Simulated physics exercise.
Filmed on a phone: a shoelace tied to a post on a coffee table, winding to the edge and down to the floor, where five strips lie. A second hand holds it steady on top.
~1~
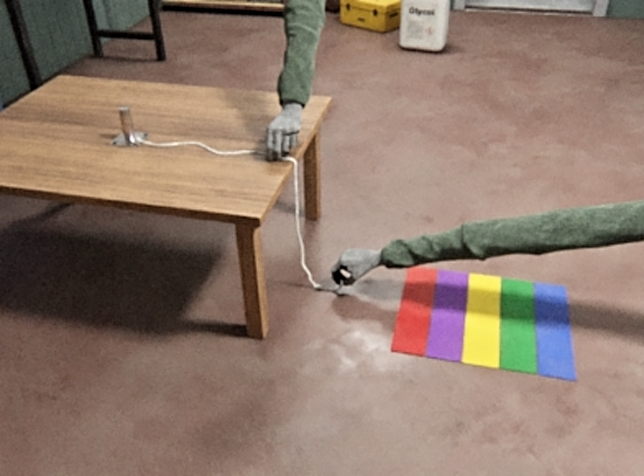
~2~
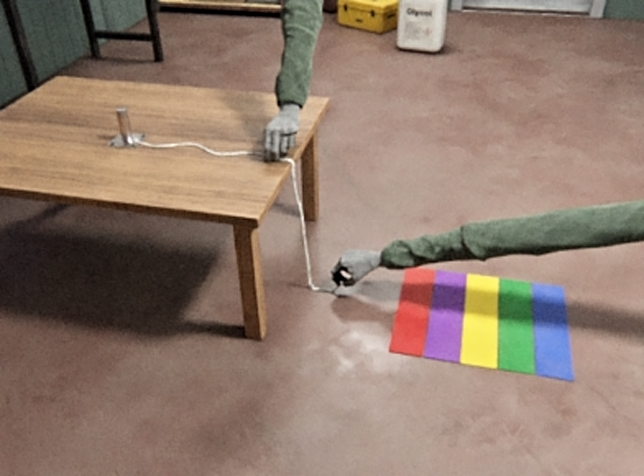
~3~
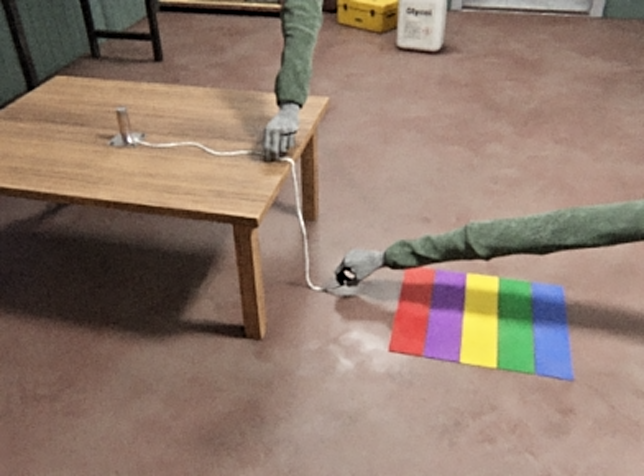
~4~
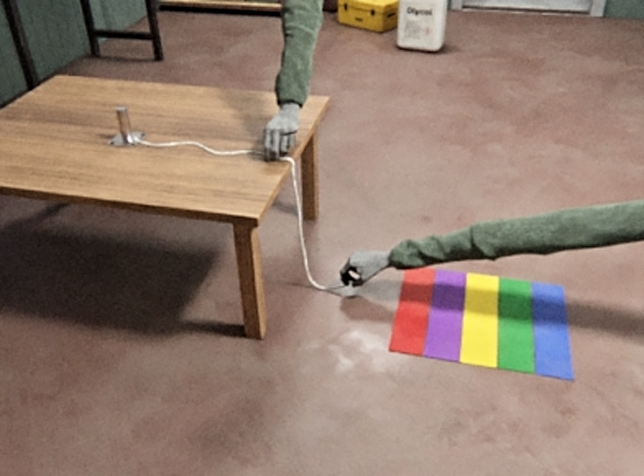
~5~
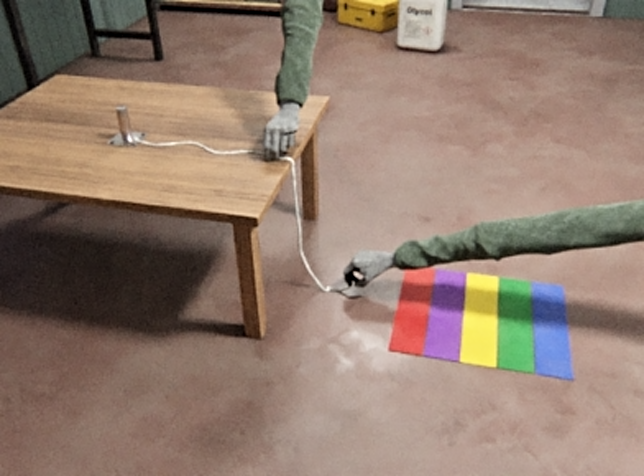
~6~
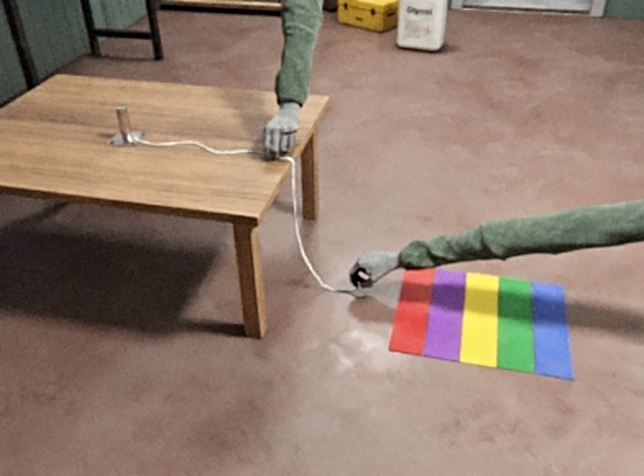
On a coffee table, a hand held a shoelace tied to a post near the edge, while another hand on the floor slowly drew its end slightly right, beside five coloured strips.
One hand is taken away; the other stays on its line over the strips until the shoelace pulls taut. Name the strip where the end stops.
Purple.
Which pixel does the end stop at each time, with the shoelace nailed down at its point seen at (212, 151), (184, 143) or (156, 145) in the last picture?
Near (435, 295), then (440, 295), then (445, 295).
Soon after, end near (391, 289); short of the strips.
Then, end near (425, 294); over red.
At full stretch, end near (446, 297); over purple. It gets as far as the purple strip.
